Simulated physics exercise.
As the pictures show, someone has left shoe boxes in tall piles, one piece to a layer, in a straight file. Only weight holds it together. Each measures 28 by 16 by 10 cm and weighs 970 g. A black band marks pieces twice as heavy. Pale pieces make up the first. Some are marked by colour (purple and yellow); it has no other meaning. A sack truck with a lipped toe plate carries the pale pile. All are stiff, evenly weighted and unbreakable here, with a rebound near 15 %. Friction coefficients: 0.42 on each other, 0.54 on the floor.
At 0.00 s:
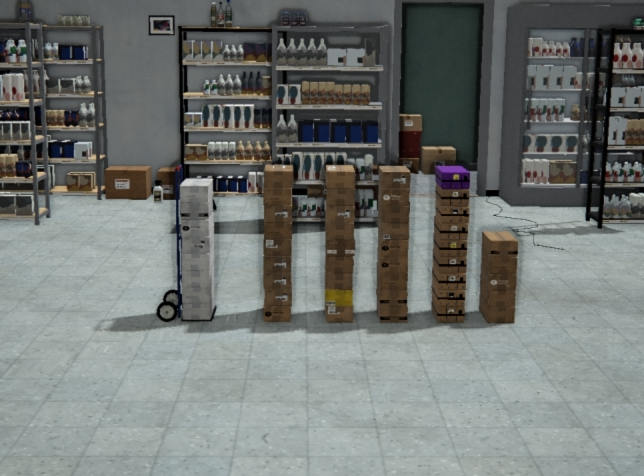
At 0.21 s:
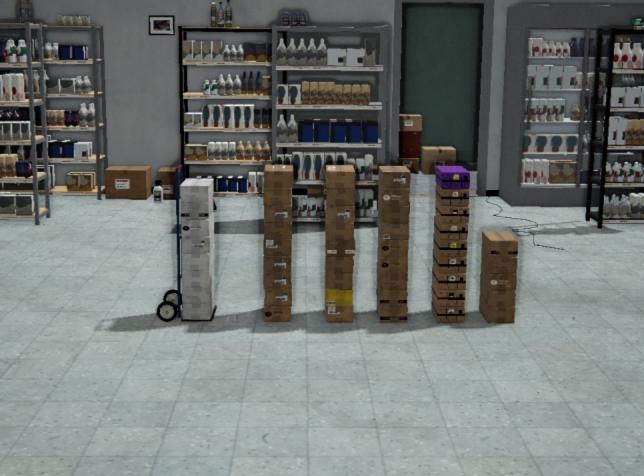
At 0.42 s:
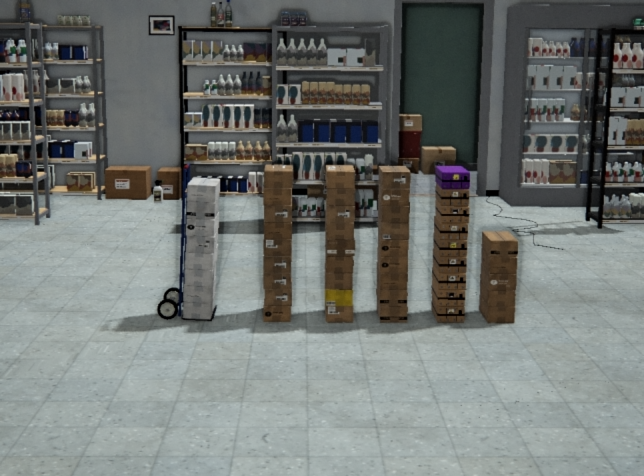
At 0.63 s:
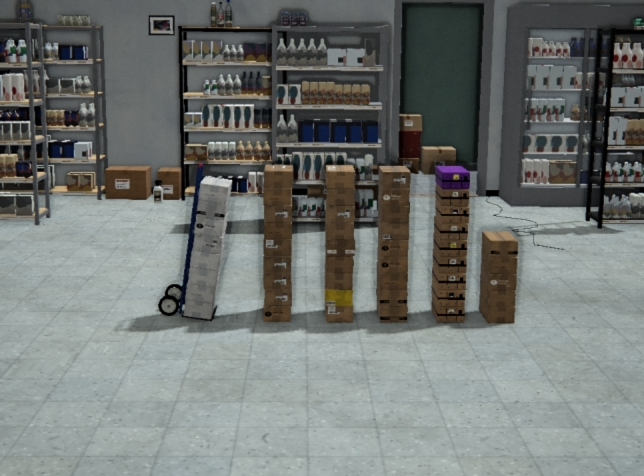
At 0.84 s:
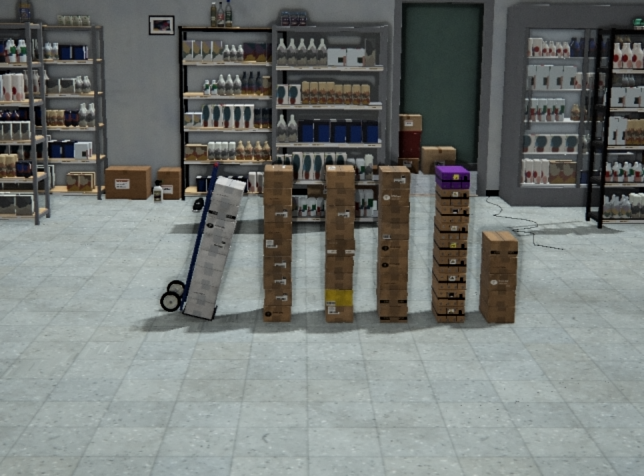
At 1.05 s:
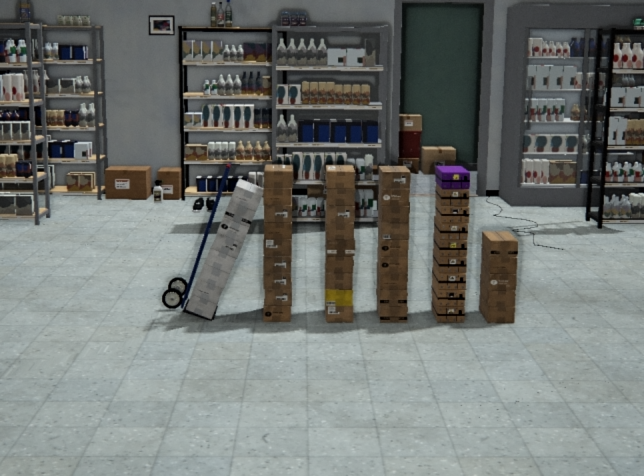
In the video, a hand truck carrying a pale stack of boxes at the left of a row of brown stacks gradually tilts to the right, its load leaning toward the neighboring stack, while the other stacks stay still.
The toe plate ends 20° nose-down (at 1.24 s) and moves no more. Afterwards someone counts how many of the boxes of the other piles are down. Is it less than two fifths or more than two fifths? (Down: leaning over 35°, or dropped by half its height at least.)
Ending down: Upwards of two fifths.
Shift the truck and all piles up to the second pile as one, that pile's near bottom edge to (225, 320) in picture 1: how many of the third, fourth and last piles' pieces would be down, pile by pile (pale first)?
Then third 8, fourth 9, last 5.
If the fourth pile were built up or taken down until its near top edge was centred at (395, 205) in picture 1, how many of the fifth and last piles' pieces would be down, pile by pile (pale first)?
In that case fifth 9, last 5.
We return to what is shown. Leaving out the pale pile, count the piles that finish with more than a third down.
The count is 5.
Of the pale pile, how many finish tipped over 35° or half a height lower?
8 pale pieces.
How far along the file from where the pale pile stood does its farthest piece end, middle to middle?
Roughly 80 cm along.
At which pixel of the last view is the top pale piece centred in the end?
Near (329, 258).
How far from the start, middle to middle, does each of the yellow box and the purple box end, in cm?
About: Yellow 20, purple 175.
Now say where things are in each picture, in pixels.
In the first picture (pixels give the middle of a visible side), truck frame (177, 200) 0° forward; purple box (456, 181); yellow box (339, 298); none of the others has stirred.
Truck frame (178, 200) 0° forward; purple box (456, 181), in the second picture.
Truck frame (184, 199) 3° forward, top of the pale pile leaning 3°; purple box (456, 181); none of the others has stirred, in the third picture.
Truck frame (195, 197) 8° forward, top of the pale pile leaning 8°; purple box (456, 181); none of the others has stirred, in the fourth picture.
Truck frame (208, 196) 14° forward, top of the pale pile leaning 14°; purple box (456, 181); none of the others has stirred, in the fifth picture.
Truck frame (218, 196) 18° forward, top of the pale pile leaning 22°; purple box (456, 181); yellow box (339, 298); none of the others has stirred, in the sixth picture.
After 1.68 s, 8 of the pale pile down; none of the 41 other boxes down, 13 disturbed.
After 2.24 s, 8 of the pale pile down; 9 of the 41 other boxes down; yellow box 22° from how it stood; purple box 46 mm from its place.
After 2.84 s, 8 of the pale pile down; 23 of the 41 other boxes down; purple box 37° from how it stood, 13 cm lower; yellow box 33° from how it stood.
After 3.26 s, 8 of the pale pile down; 38 of the 41 other boxes down; purple box on its side; yellow box 36° from how it stood.
In the end (4.4 s), 8 of the pale pile down; 38 of the 41 other boxes down; purple box on its side; yellow box 37° from how it stood. That is 93 per cent. From the last view, middles, yellow box near (367, 297).
